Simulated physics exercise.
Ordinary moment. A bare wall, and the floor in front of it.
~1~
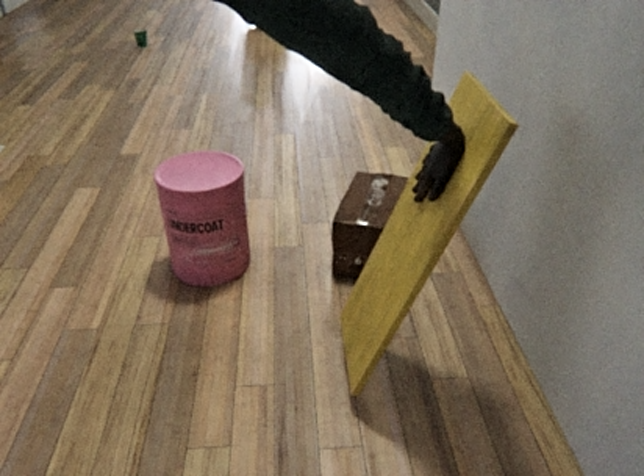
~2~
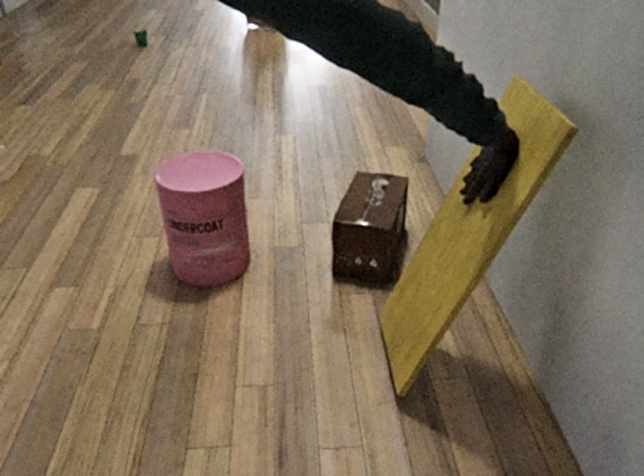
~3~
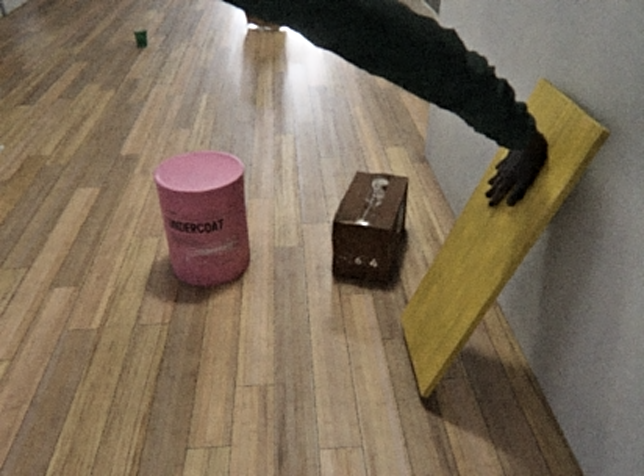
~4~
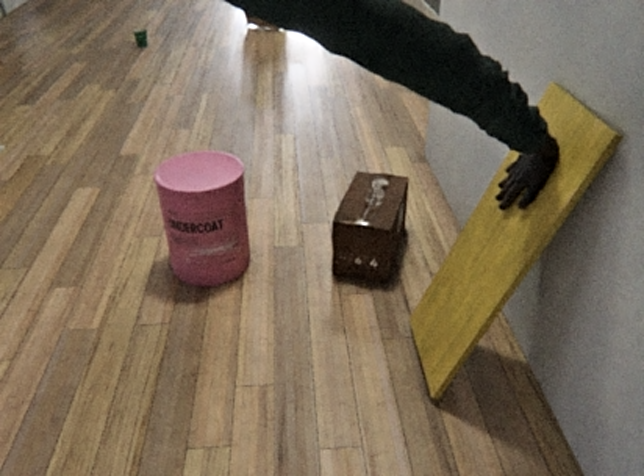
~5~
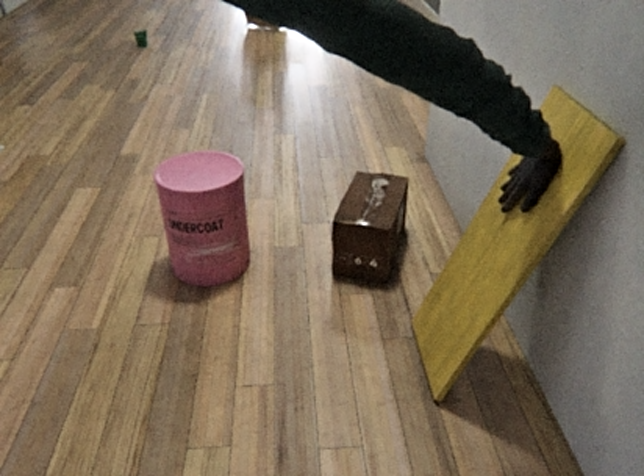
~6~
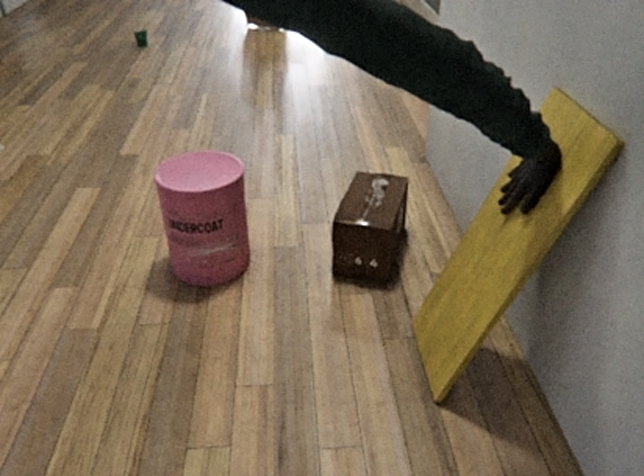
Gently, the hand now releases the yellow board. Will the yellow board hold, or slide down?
So it rests there steadily.
Then, 0.20 s later than the last frame, all is still.
Then, 0.50 s later than the last frame, yellow board resting near (494, 253).
When it is over, all 3 as before. End places, in pixels of the last picture, yellow board near (494, 253). The board holds.
